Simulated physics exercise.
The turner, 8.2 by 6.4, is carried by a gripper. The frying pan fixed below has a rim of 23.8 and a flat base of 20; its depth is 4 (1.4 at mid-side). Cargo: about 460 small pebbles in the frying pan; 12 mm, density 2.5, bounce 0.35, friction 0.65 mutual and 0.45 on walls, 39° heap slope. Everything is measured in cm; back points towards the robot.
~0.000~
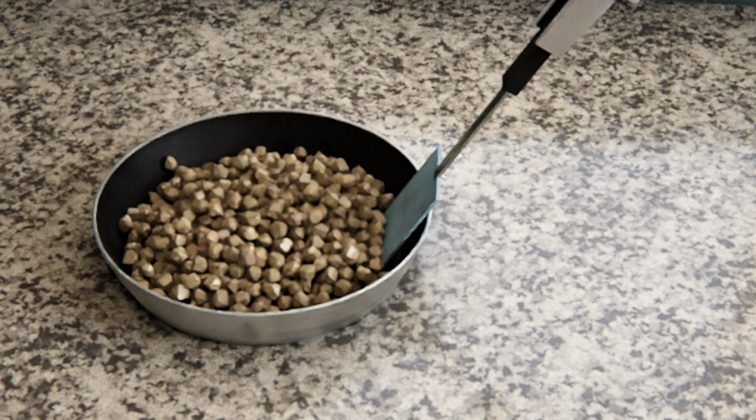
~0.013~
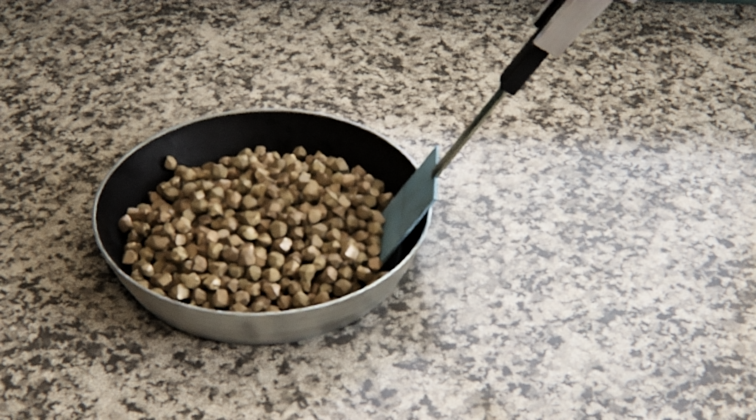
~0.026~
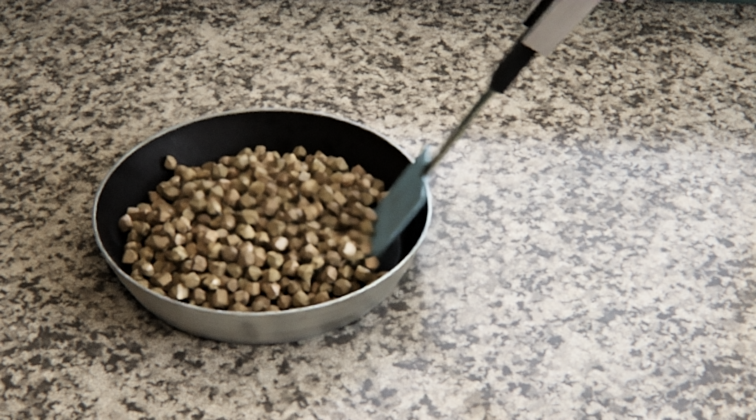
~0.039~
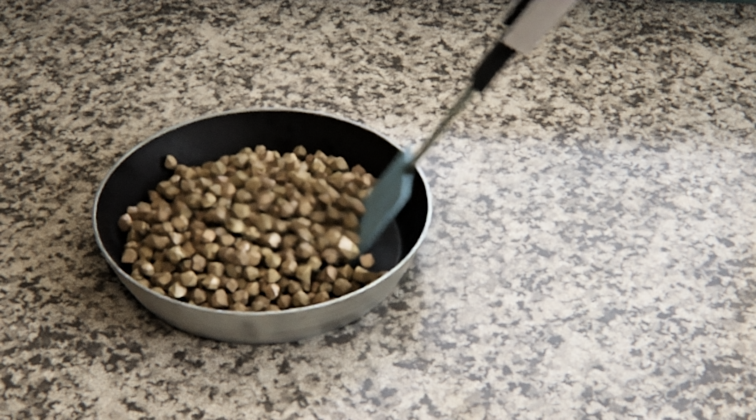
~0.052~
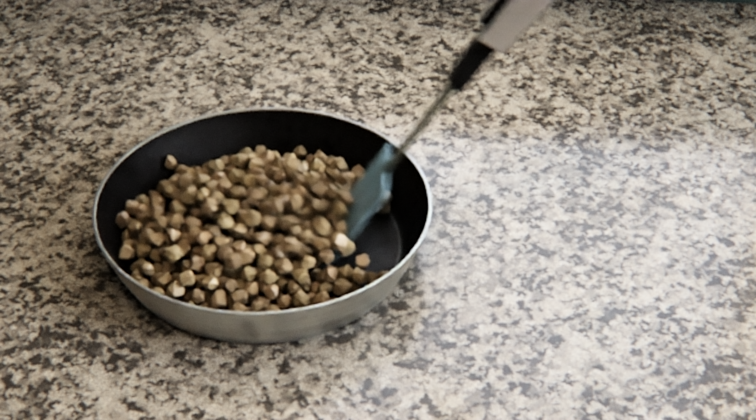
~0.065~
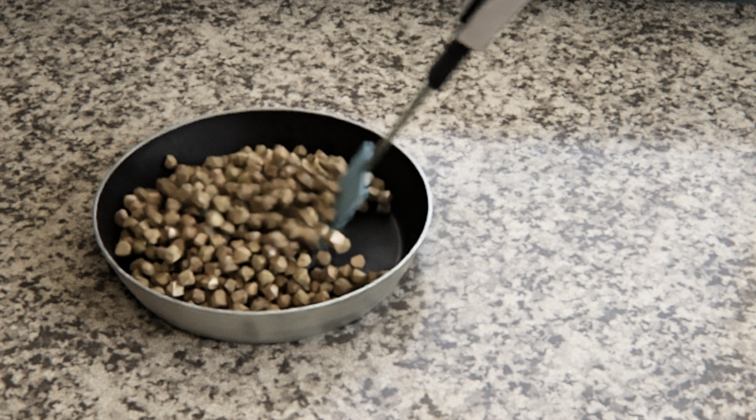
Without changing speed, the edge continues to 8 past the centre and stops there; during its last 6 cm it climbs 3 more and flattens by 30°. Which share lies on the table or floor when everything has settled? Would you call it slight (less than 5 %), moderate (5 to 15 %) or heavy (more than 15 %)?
I would call it heavy, more than 15 %.
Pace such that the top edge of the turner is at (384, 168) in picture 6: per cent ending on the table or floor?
Some 15 percent.
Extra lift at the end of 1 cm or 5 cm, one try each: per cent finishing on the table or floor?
15 and 25 %.
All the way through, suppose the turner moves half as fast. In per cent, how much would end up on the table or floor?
The share on the table or floor would be about 5 percent.
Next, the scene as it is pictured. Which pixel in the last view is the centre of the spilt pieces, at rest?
The centre sits at roughly (6, 229).
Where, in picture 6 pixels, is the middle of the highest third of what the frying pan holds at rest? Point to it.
Somewhere around (165, 206) in the last picture.
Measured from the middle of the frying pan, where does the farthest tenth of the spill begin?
30 centimetres, give or take.
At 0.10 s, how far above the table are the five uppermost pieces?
Roughly 7 centimetres.
After 0.10 s, sloping 59°, highest piece 7 above the table; 465 in the frying pan.
After 0.13 s, sloping 49°, highest piece 8 above the table; 465 in the frying pan.
After 0.34 s, sloping 29°, highest piece 7 above the table; 358 in the frying pan, 100 on the table or floor, 7 on the blade or in flight.
After 1.39 s, sloping 29°, highest piece 5 above the table; 357 in the frying pan, 108 on the table or floor.
At rest, 357 in the frying pan, 108 on the table or floor. That is 23 % on the table or floor.
